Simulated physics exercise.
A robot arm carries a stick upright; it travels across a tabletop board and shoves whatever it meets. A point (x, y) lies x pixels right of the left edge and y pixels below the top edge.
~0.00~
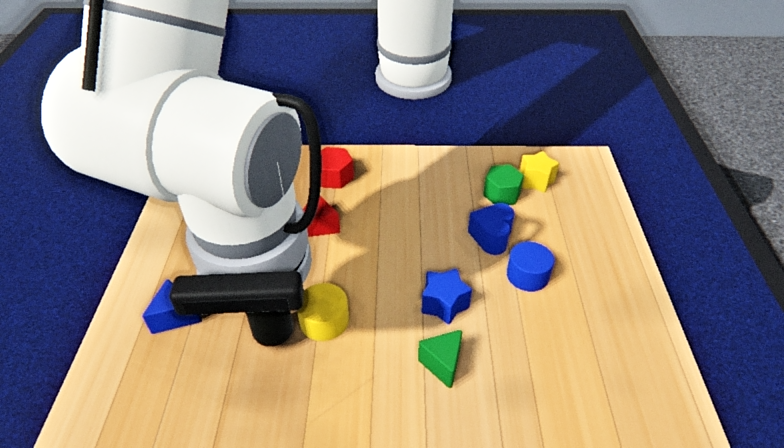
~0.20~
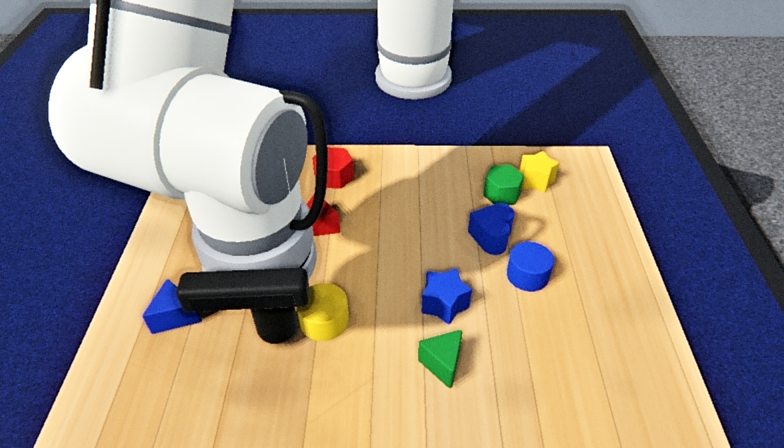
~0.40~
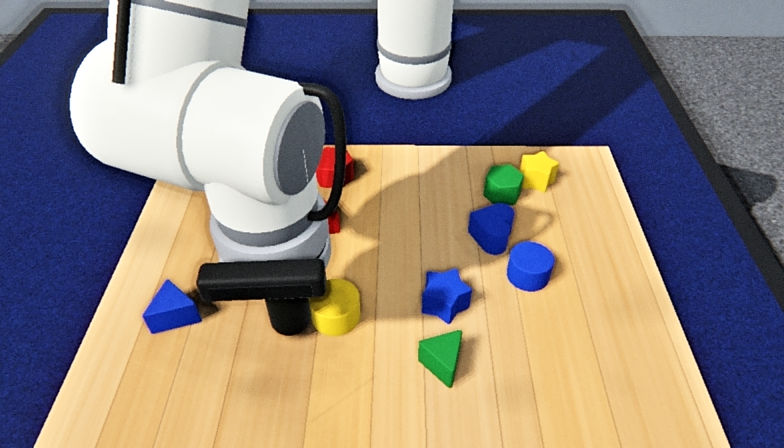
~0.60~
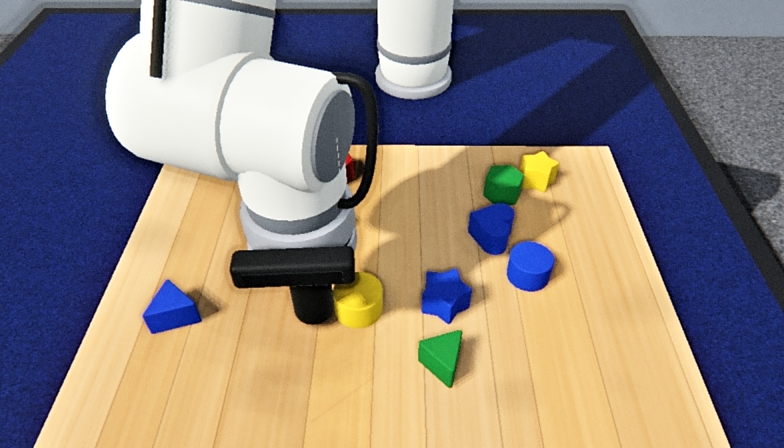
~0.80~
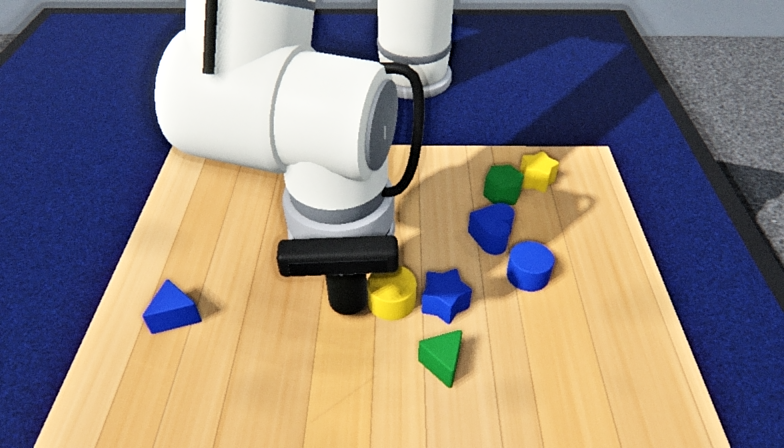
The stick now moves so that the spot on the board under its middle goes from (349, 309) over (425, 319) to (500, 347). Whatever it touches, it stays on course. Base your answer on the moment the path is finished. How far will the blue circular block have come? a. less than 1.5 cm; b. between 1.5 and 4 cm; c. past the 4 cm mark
Correct choice: B.
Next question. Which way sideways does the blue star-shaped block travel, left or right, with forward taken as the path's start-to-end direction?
My prediction: Leftwards.
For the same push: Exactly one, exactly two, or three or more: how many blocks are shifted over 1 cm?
Total: Three-plus.
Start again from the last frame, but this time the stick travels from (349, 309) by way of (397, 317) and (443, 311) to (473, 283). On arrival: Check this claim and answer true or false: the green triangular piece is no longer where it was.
My answer: False.
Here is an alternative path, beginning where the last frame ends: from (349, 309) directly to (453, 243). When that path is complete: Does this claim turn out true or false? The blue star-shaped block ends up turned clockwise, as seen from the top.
True
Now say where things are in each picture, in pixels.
The first picture shows stick tip at (273, 331); block tops, yellow circular block at (322, 302); green triangular piece at (445, 347); blue star-shaped block at (446, 285); blue circular block at (533, 256).
The second picture shows stick at (278, 328); blocks unchanged.
The third picture shows stick at (291, 321); yellow circular block at (334, 297).
The fourth picture shows stick at (315, 310); yellow circular block at (358, 290).
The fifth picture shows stick at (348, 301); yellow circular block at (392, 282); green triangular piece at (445, 347); blue star-shaped block at (446, 285); blue circular block at (533, 256).
On the path given first. One third of the way, stick at (401, 306); yellow circular block at (442, 281); blue star-shaped block at (486, 281).
Two thirds of the way, stick at (451, 319); yellow circular block at (485, 284); blue star-shaped block at (525, 274), turned 30° anticlockwise; blue circular block at (543, 250).
At the end, stick at (501, 340); yellow circular block at (499, 287); green triangular piece in place; blue star-shaped block at (535, 272), turned 35° anticlockwise; blue circular block at (548, 246).
